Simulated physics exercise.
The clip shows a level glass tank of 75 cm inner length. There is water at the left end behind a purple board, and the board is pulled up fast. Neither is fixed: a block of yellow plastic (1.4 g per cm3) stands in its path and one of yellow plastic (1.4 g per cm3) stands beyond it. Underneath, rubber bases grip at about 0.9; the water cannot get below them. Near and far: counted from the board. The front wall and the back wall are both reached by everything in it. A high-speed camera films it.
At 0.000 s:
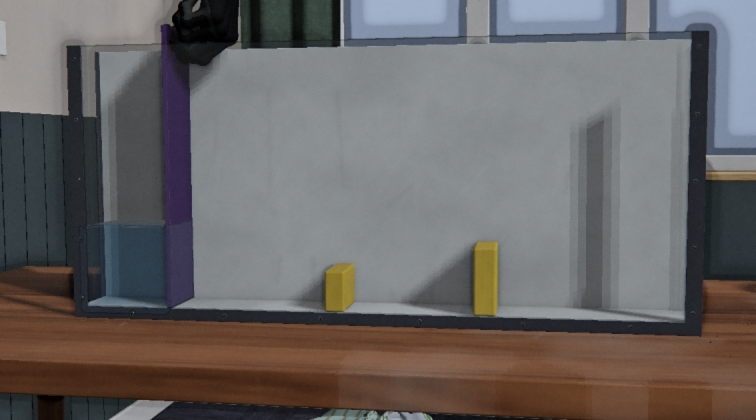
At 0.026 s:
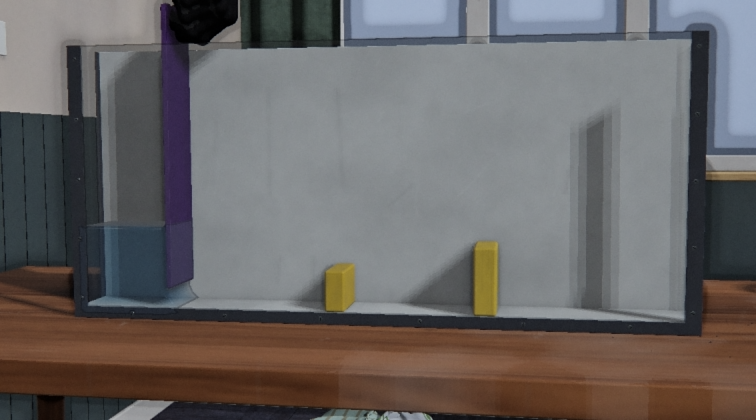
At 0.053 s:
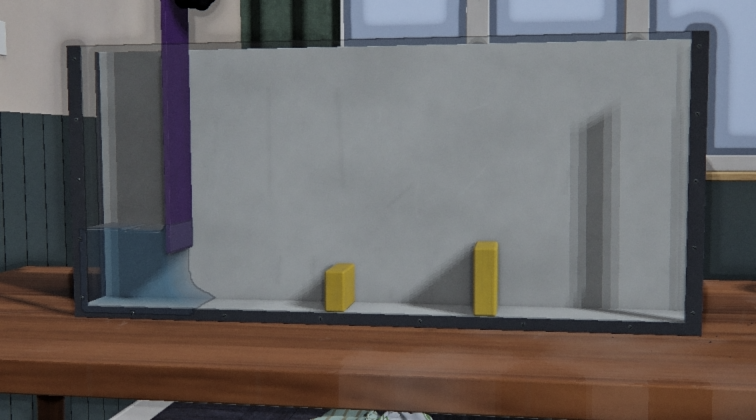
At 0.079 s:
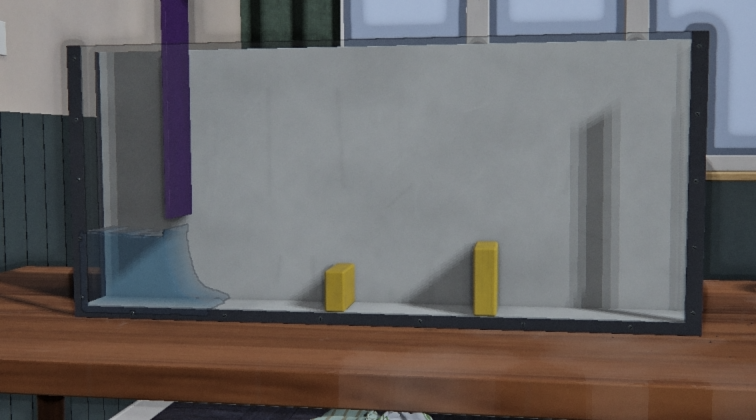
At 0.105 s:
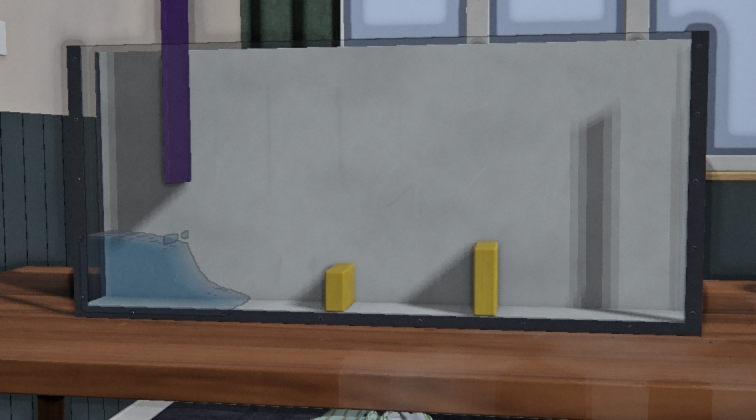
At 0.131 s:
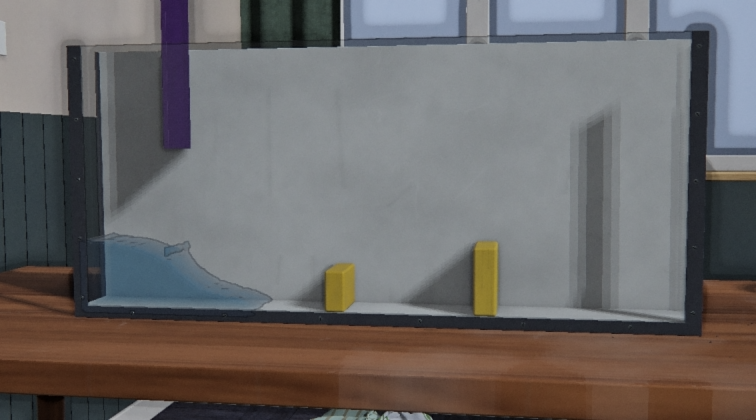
To begin with, water sits behind a purple board at the left end of a glass tank, with a short yellow block and a taller one standing to the right. A black-gloved hand pulls the board upward, and the water slumps and spreads rightward along the floor, its front still short of the nearer block.
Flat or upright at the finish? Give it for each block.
Near one: Flat; far one: Upright.
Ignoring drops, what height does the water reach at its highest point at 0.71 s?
Roughly 8.0 centimetres.
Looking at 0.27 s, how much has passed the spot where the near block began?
Near 2 in a hundred.
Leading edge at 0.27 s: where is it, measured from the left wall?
Roughly 32 cm out.
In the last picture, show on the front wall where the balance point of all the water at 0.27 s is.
Roughly at pixel (196, 293).
By 0.27 s the front has run 33 cm from the left wall, the near block leans 4° and the far block is upright.
By 0.44 s the near block lies flat and the far block is upright.
By 0.71 s the near block lies flat and the far block is upright.
At rest the near block lies flat and the far block is upright; 0 per cent of the water is past where the far block first stood.
